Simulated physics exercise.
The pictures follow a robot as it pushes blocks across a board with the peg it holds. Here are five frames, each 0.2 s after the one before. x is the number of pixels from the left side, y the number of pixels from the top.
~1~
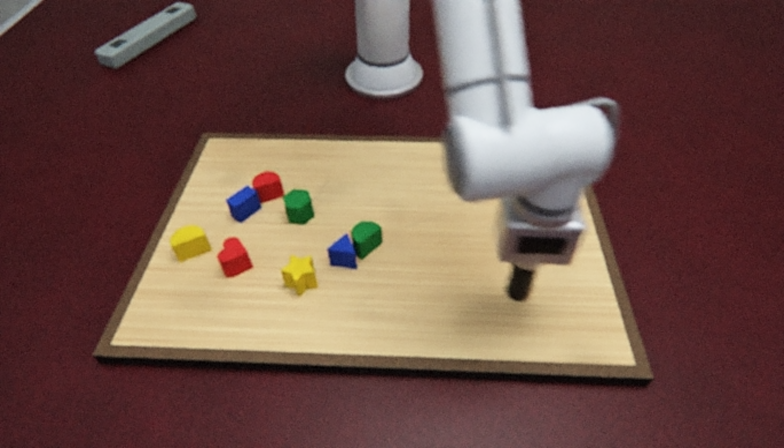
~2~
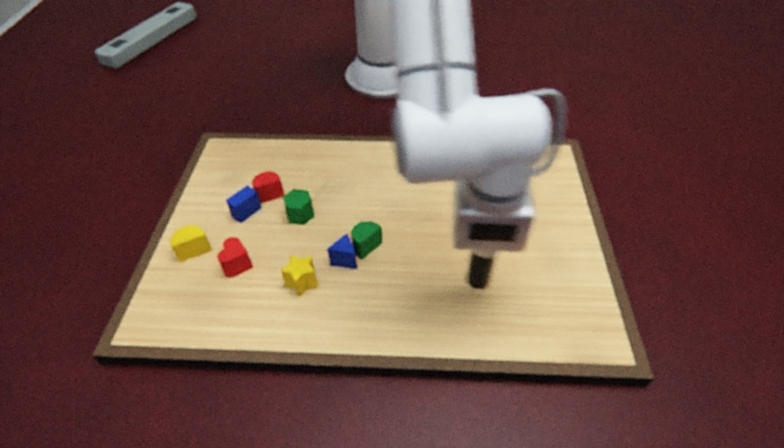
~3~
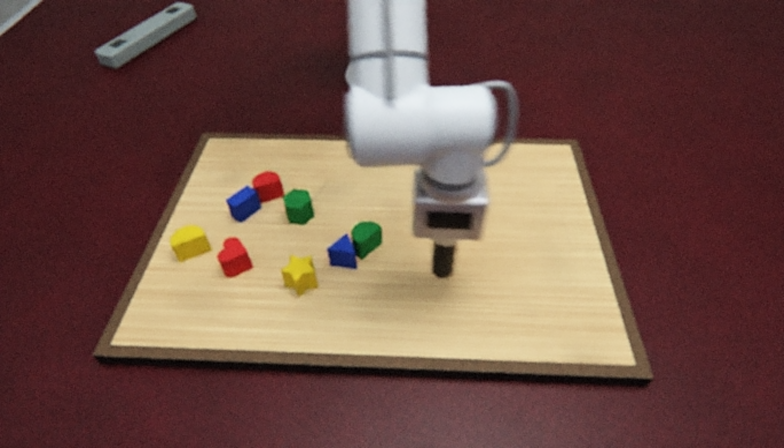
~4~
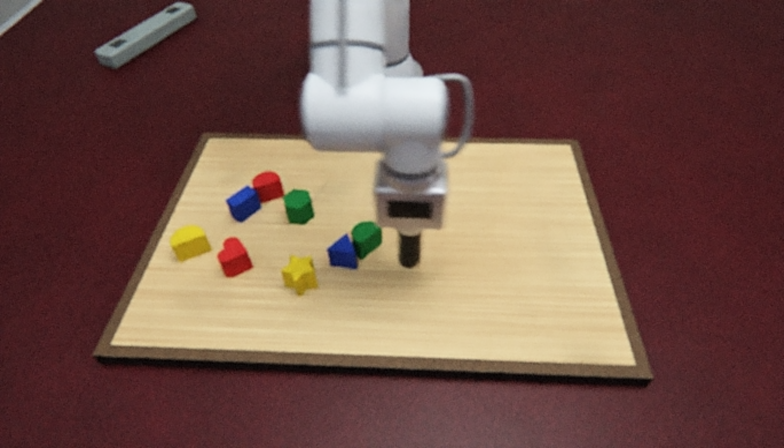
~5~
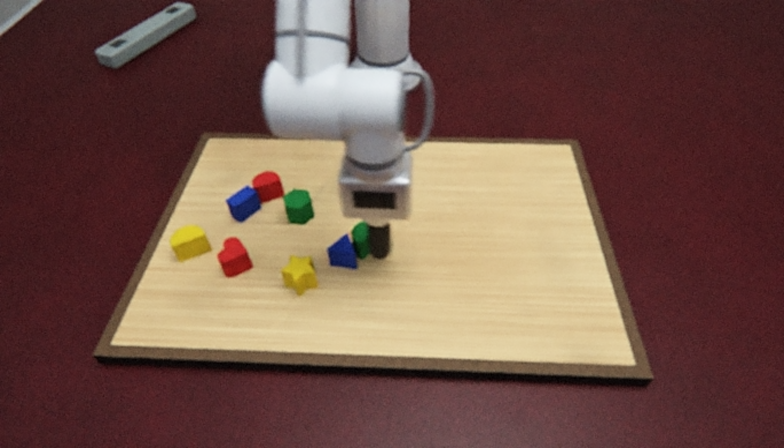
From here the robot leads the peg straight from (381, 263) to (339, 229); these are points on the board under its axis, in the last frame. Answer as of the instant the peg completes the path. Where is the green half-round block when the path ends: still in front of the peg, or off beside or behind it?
The peg still has it in front.
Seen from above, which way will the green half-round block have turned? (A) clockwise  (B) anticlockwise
Choice A: Clockwise.
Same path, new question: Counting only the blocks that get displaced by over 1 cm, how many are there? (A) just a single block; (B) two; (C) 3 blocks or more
I choose A.
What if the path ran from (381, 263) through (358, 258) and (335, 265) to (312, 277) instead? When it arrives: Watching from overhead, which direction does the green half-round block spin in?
The block turns clockwise.
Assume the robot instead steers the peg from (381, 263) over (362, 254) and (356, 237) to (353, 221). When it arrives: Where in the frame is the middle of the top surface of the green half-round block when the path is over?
It sits at (347, 191).
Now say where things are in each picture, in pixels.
Peg's lower end at (517, 292); blue triangular piece at (343, 245); green half-round block at (365, 230), in the first picture.
Peg at (478, 280); blocks still, in the second picture.
Peg at (442, 269); blocks still, in the third picture.
Peg at (410, 260); blocks still, in the fourth picture.
Peg at (380, 251); blue triangular piece at (343, 245); green half-round block at (365, 230), in the fifth picture.
What follows on the original path. Halfway along, peg at (357, 233); green half-round block at (351, 215), turned 30° clockwise.
At the end, peg at (337, 216); blue triangular piece still; green half-round block at (337, 197), turned 55° clockwise.
